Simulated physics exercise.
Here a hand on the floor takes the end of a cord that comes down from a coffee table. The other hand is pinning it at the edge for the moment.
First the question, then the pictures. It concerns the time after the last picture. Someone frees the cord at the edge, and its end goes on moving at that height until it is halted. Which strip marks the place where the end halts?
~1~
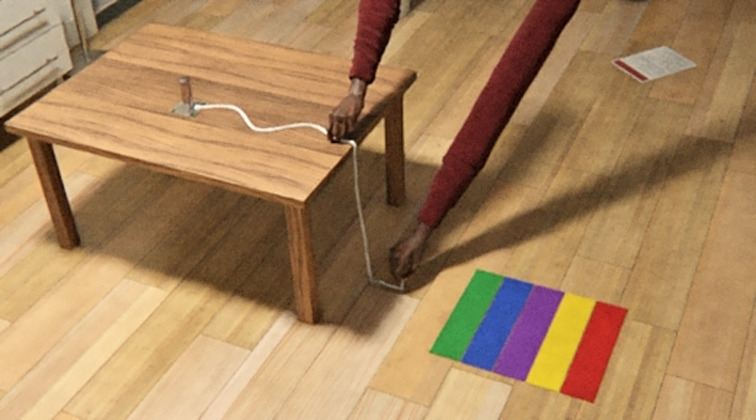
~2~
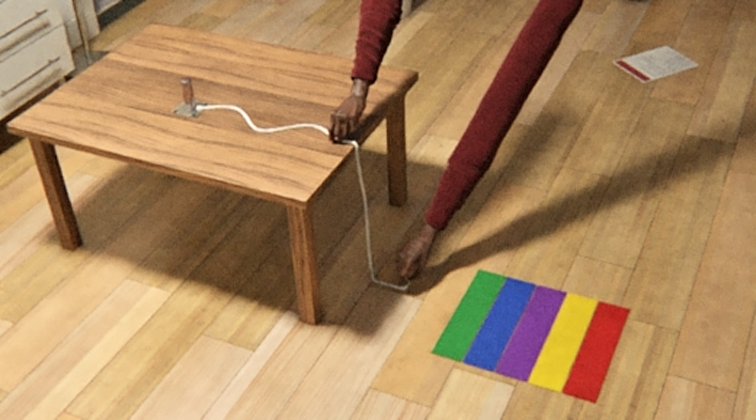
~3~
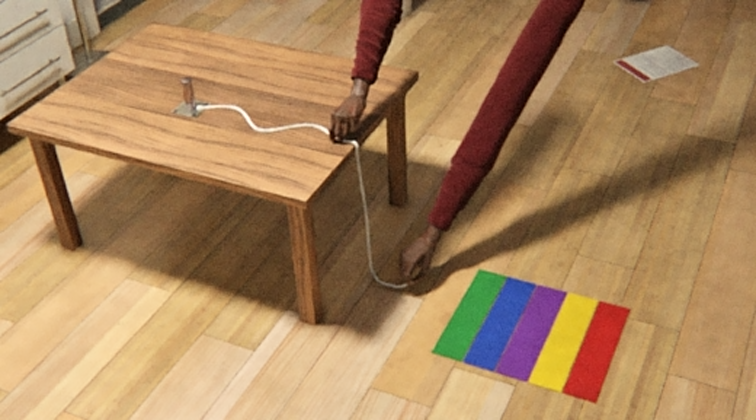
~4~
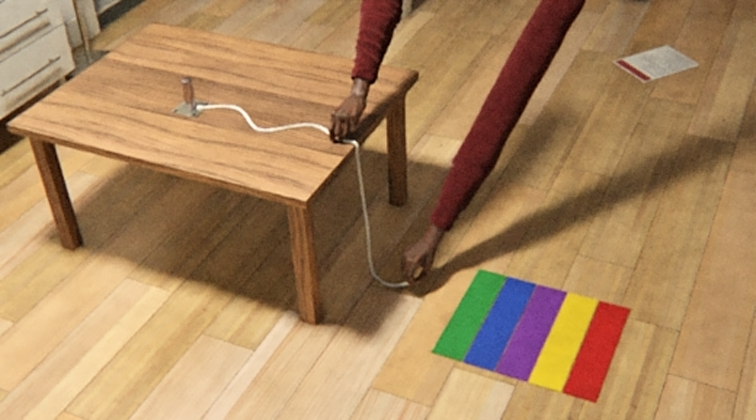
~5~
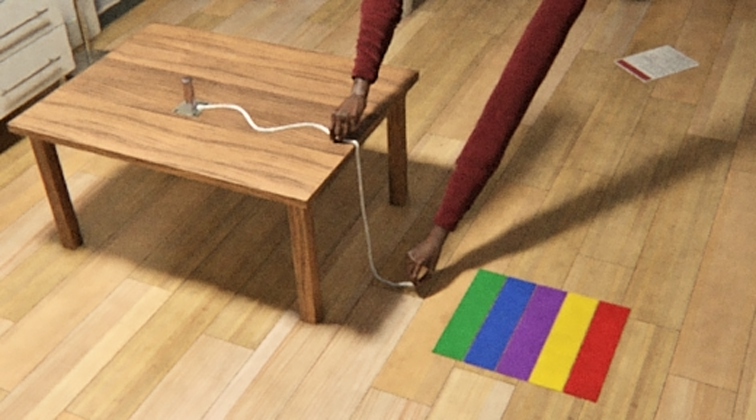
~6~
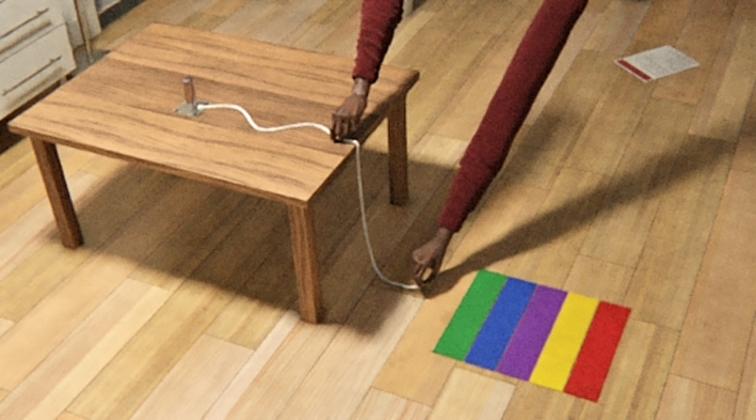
The purple strip does.
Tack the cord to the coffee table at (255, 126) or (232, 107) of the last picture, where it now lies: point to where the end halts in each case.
First try close to (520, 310), second close to (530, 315).
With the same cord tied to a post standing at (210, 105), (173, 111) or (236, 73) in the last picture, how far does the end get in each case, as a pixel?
About (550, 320), then (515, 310), then (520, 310).
Soon after, end near (473, 298); over green.
After that, end near (512, 309); over blue.
At the stop, end near (534, 315); over purple. It halts on the purple strip.
